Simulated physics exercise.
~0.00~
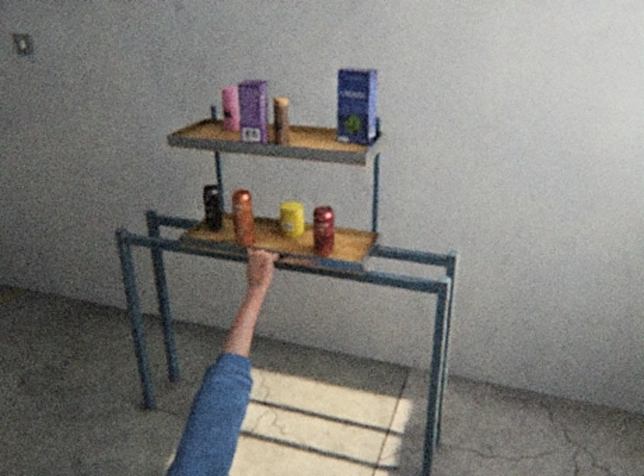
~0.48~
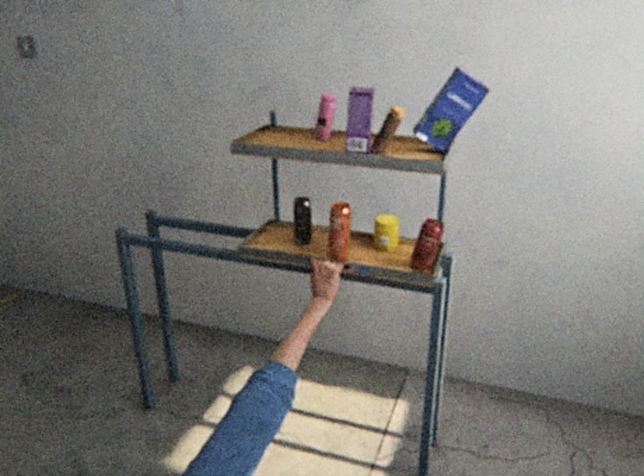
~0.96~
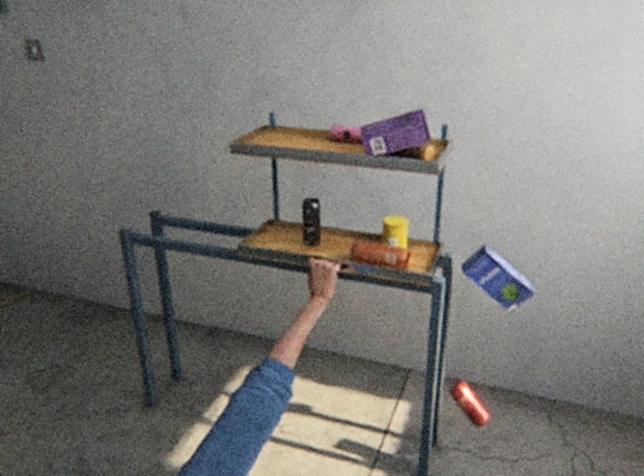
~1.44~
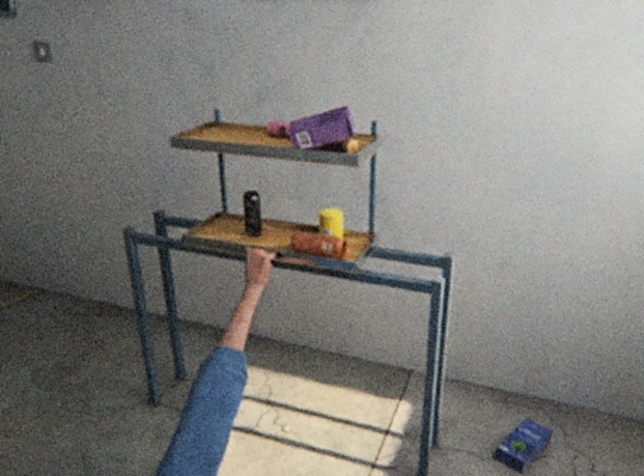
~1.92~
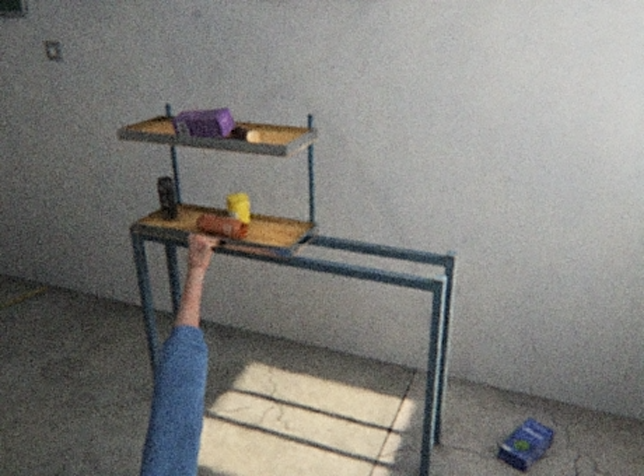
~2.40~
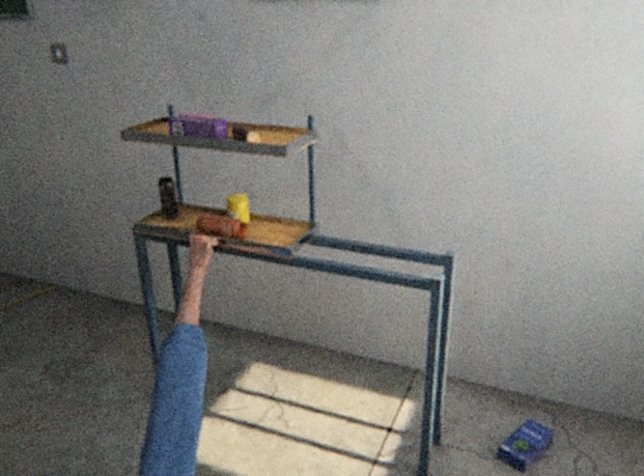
Arm sliding a loaded two-tier rack right, then left along rails, several items toppling and a blue packet and red can falling off.
